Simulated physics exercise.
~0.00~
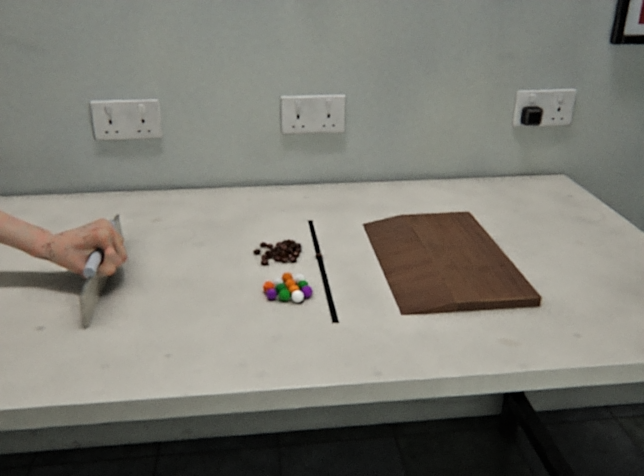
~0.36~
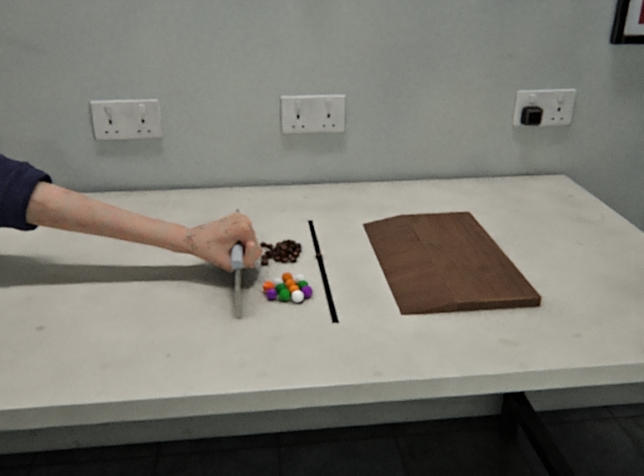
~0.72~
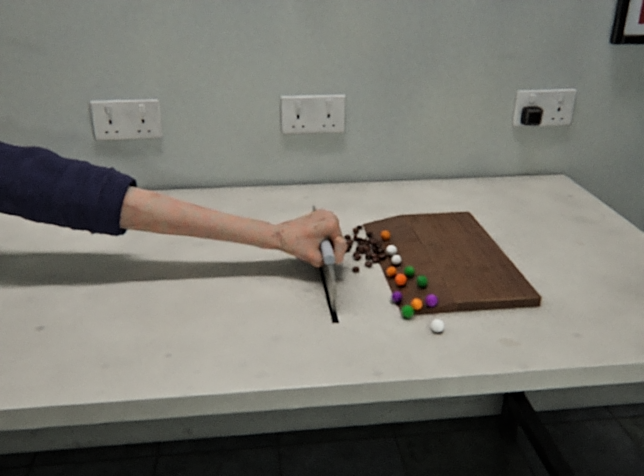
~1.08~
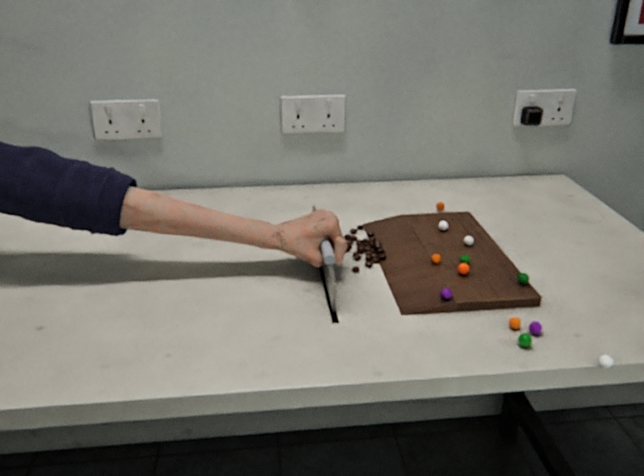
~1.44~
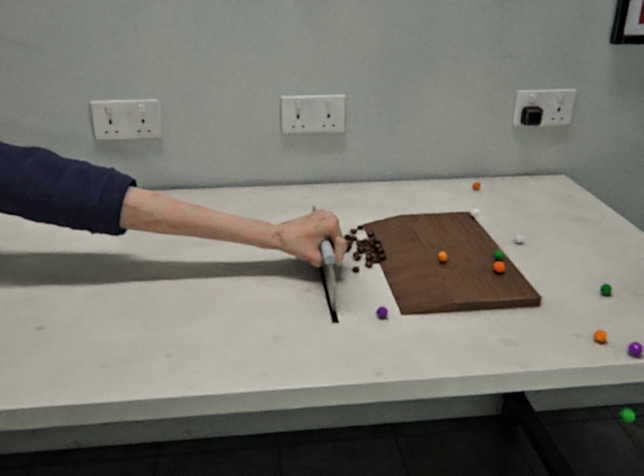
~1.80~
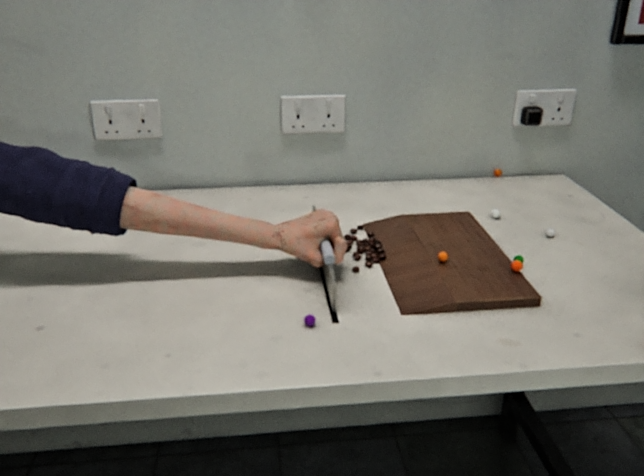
Colorful balls scatter over a brown slab as a hand's scraper stops, leaving dark pieces behind.
